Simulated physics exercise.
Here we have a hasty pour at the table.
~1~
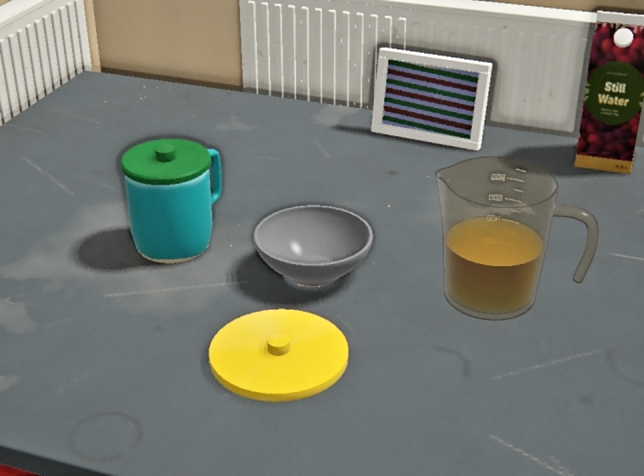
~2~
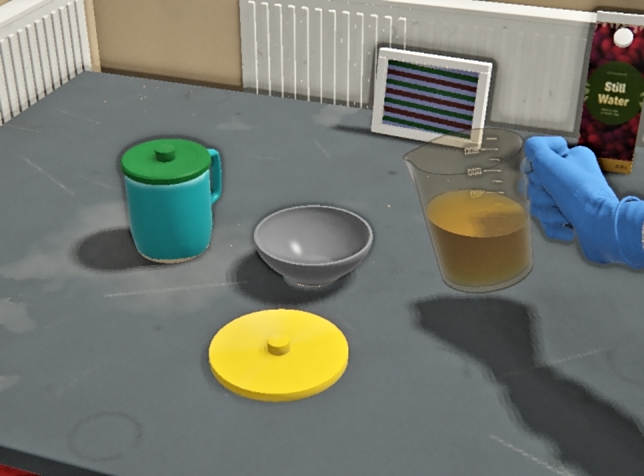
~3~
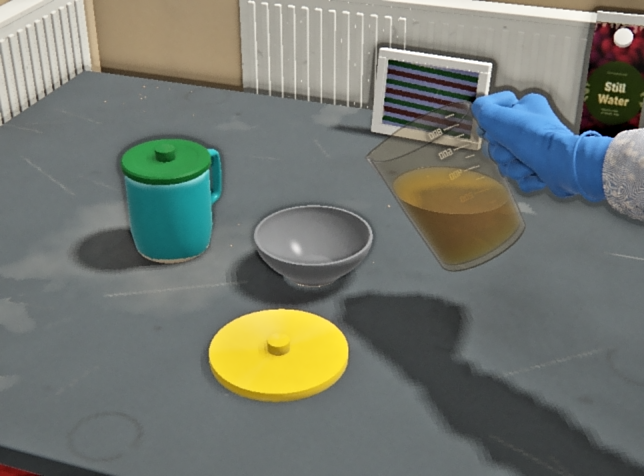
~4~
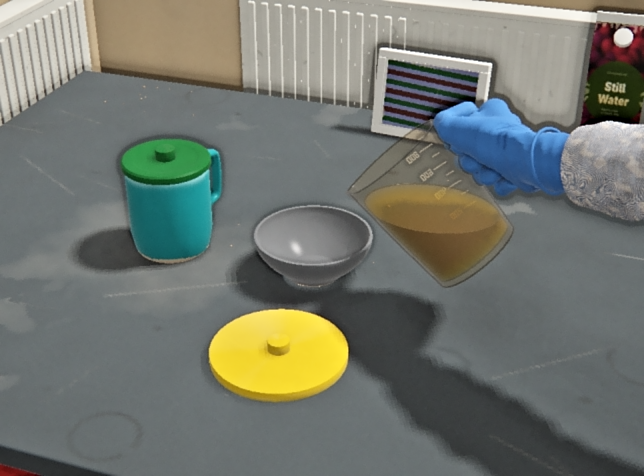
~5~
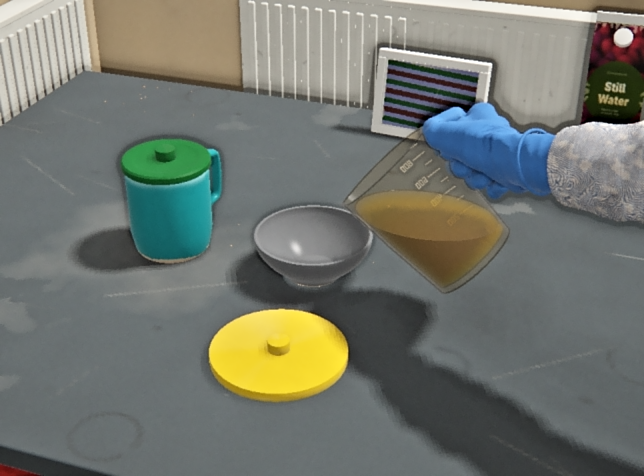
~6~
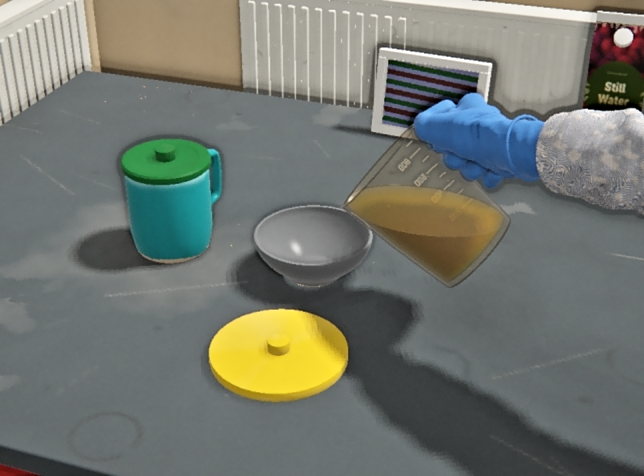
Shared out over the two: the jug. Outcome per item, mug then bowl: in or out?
Mug out, bowl in.
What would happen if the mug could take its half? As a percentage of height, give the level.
Some 40 per cent.
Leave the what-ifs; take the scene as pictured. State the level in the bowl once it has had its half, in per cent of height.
It ends up near 75 percent full.
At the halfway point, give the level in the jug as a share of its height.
Some 25 per cent, I reckon.
Next, the apple juice goes into the bowl.
After that, it hits the lid of the mug and runs off.
Finally, the bowl has its share inside; the mug is empty, in a puddle.
